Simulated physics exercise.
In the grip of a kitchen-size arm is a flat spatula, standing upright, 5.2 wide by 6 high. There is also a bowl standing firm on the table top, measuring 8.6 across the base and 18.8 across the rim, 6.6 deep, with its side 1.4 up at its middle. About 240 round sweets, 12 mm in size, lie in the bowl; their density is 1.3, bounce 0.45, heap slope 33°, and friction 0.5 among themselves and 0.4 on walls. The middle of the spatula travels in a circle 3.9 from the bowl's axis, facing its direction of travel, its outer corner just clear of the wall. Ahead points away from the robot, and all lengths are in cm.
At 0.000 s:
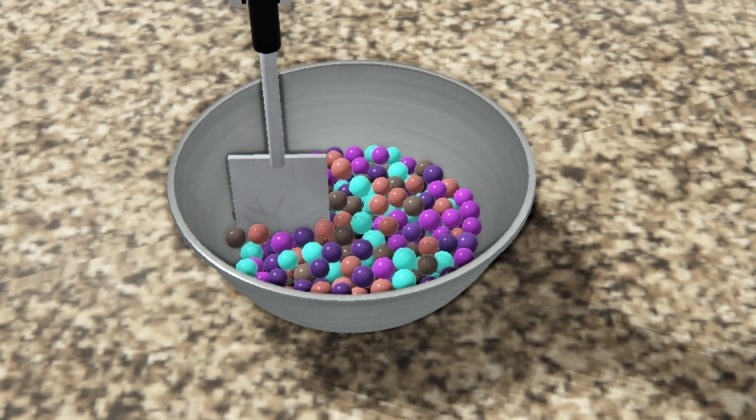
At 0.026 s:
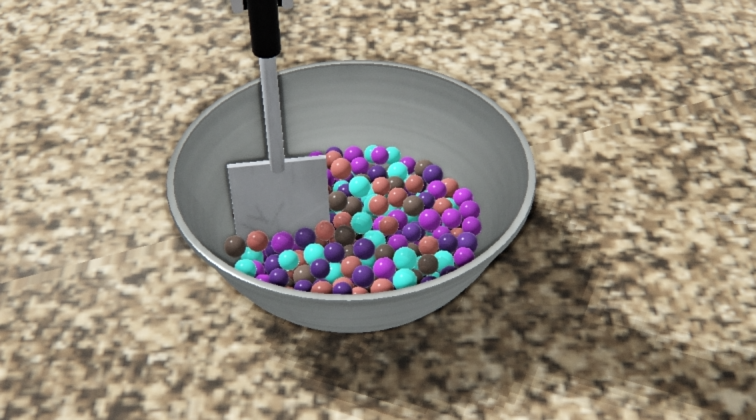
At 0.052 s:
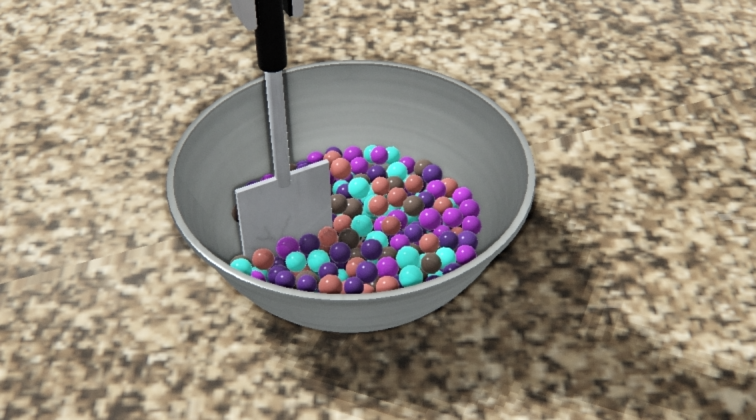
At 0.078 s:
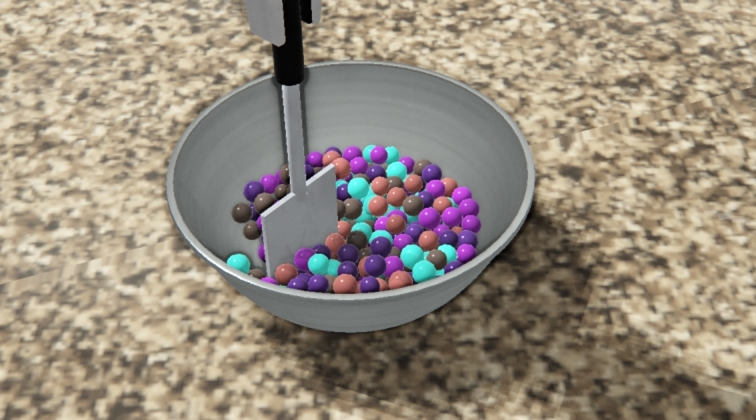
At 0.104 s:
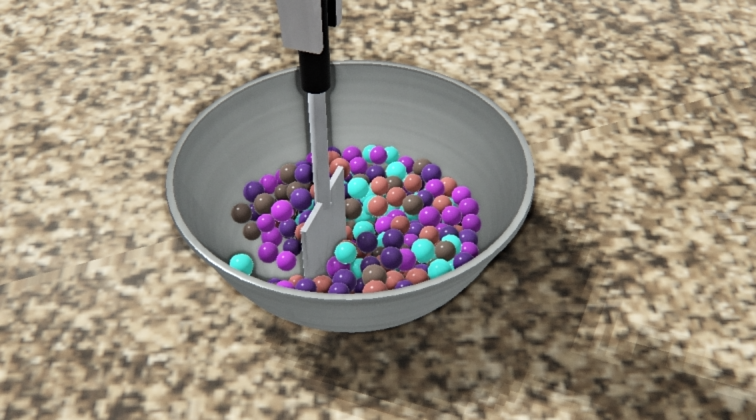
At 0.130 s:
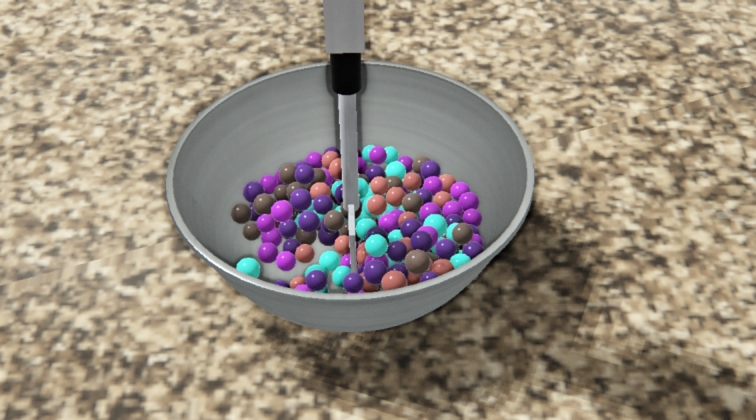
A speckled brown-and-beige stone-look tabletop is seen from above at an angle, with the view staying still. A grey bowl sits in the middle, holding a heap of small round sweets in purple, magenta, turquoise, salmon and brown, with a flat metal spatula on a black handle at its left side. The spatula sweeps rightward along the near side, turning edge-on and pushing sweets along, while others lie spread behind it.
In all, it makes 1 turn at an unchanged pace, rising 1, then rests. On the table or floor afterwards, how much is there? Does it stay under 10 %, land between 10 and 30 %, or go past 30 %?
It lands between 10 and 30 %.
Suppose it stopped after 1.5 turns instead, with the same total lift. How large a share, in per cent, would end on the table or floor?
Then roughly 20 percent.
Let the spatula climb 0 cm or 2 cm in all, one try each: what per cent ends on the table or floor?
That gives about 10 per cent and 10 per cent, in order.
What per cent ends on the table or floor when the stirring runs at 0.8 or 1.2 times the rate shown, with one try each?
Roughly 5 and 20 per cent.
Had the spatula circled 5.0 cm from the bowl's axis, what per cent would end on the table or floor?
Near 0 %.
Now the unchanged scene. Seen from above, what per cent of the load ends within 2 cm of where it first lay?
I'd put it at about 10 in a hundred.
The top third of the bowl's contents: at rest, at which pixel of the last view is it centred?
Roughly pixel (278, 253).
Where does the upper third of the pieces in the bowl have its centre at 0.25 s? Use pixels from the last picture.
I'd put it at around (458, 155).
By 0.25 s, 192° round, highest piece 9 above the table; 236 in the bowl, 4 in flight or on the tool.
By 0.37 s, 293° round, highest piece 9 above the table; 218 in the bowl, 11 on the table or floor, 11 in flight or on the tool.
By 0.63 s, 0° round, highest piece 7 above the table; 207 in the bowl, 33 on the table or floor.
By 1.33 s, 0° round, highest piece 5 above the table; 207 in the bowl, 33 on the table or floor.
Final count, 207 in the bowl, 33 on the table or floor. That is 14 % on the table or floor.
